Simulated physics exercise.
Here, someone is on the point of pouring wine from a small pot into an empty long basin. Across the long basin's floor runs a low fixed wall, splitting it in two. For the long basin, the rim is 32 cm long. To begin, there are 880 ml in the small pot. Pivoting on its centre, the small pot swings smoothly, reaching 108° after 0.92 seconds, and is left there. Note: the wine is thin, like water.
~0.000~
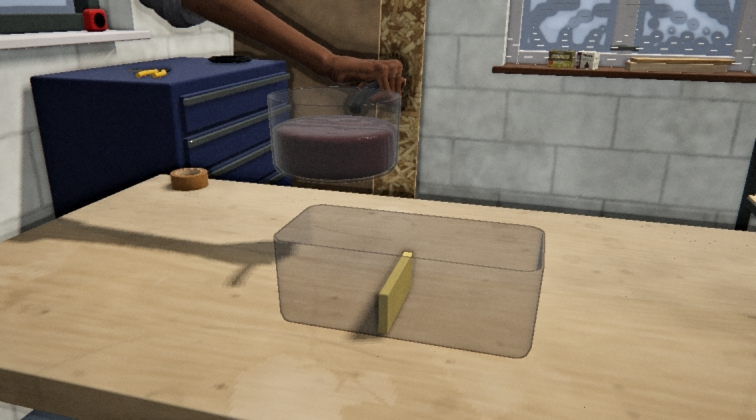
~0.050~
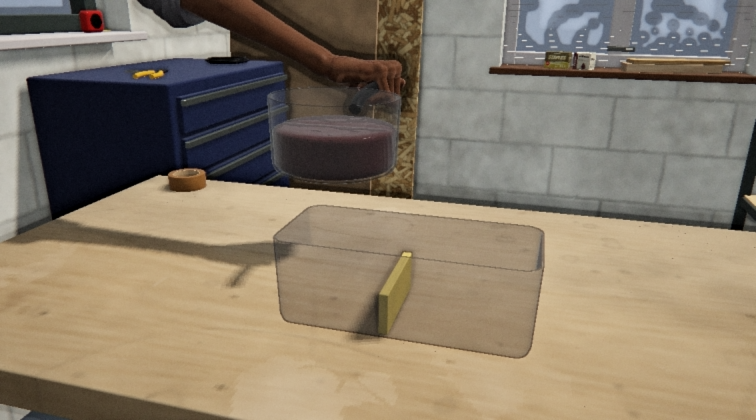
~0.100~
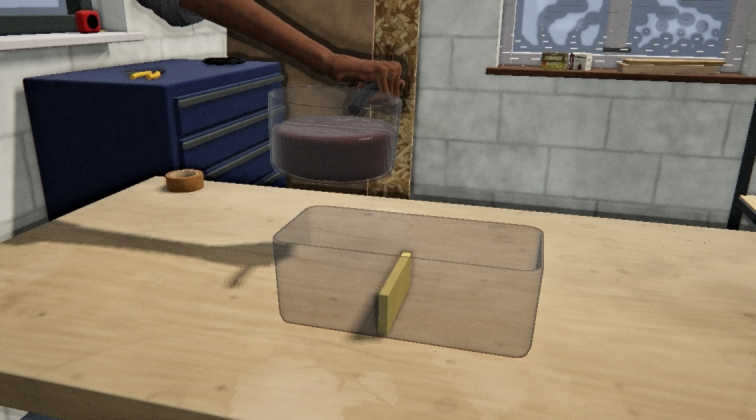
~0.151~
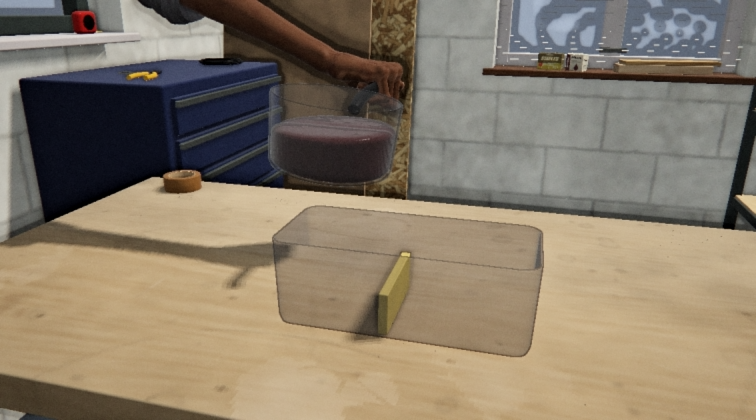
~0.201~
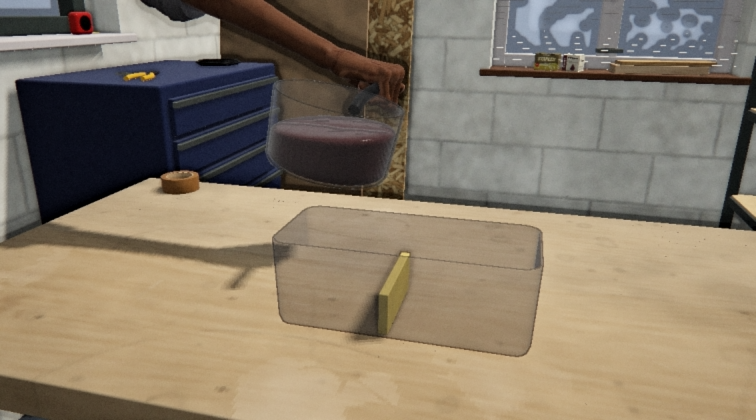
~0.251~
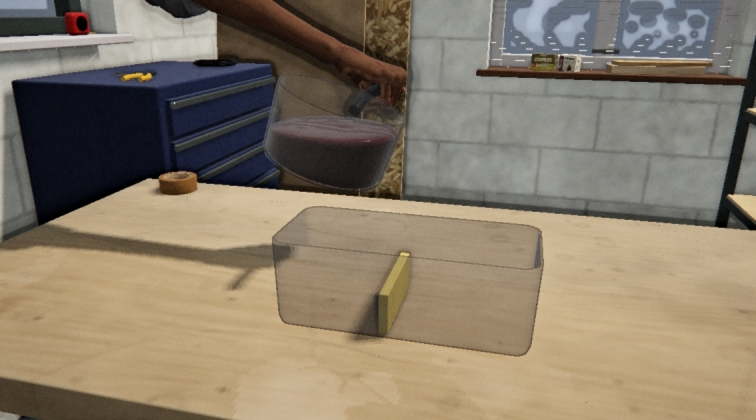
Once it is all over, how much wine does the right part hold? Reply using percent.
The right part holds about 83 per cent.
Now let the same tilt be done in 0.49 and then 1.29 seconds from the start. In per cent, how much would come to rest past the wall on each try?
Roughly 65 per cent the first time and 90 per cent the second.
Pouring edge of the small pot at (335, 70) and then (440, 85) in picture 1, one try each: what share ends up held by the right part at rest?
Around 15 per cent first, around 95 per cent next.
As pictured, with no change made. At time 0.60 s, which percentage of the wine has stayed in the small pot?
Roughly 58 percent.
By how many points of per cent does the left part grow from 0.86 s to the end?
Difference: Approx. 9 %.
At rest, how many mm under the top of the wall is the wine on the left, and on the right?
The left comes to roughly 46 mm and the right to roughly 22 mm.
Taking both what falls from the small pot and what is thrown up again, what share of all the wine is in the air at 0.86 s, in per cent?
Near 9 per cent, I'd say.
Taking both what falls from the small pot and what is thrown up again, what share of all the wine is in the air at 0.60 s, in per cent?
Some 32 per cent, I reckon.
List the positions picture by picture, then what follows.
In the first picture, it leans 0°; its right rim is at (398, 101); the wine meets the walls at (281, 122) and (396, 130); the long basin's rim runs from (293, 222) to (543, 250); the wall's top is at (397, 273).
In the second picture, it leans 1°; its right rim is at (398, 102); the wine meets the walls at (280, 122) and (396, 131).
In the third picture, it leans 3°; its right rim is at (399, 105); the wine meets the walls at (280, 122) and (396, 131).
In the fourth picture, it leans 7°; its right rim is at (400, 110); the wine meets the walls at (279, 122) and (395, 132).
In the fifth picture, it leans 12°; its right rim is at (402, 117); the wine meets the walls at (278, 122) and (396, 133).
In the sixth picture, it leans 19°; its right rim is at (403, 125); the wine meets the walls at (276, 123) and (398, 134).
Then, 0.60 s in, the tilt is 79° and 58 per cent is still to pour, 0 is left of the wall and 11 right of it.
Then, 0.86 s in, the tilt is 107° and 12 per cent is still to pour, 7 is left of the wall and 72 right of it.
Then, 1.13 s in, the tilt is 108° and 1 per cent is still to pour, 16 is left of the wall and 82 right of it.
Then, 1.42 s in, the tilt is 108° and 0 per cent is still to pour, 16 is left of the wall and 83 right of it.
Finally, 16 per cent lies left of the wall, 83 right of it and 1 outside.
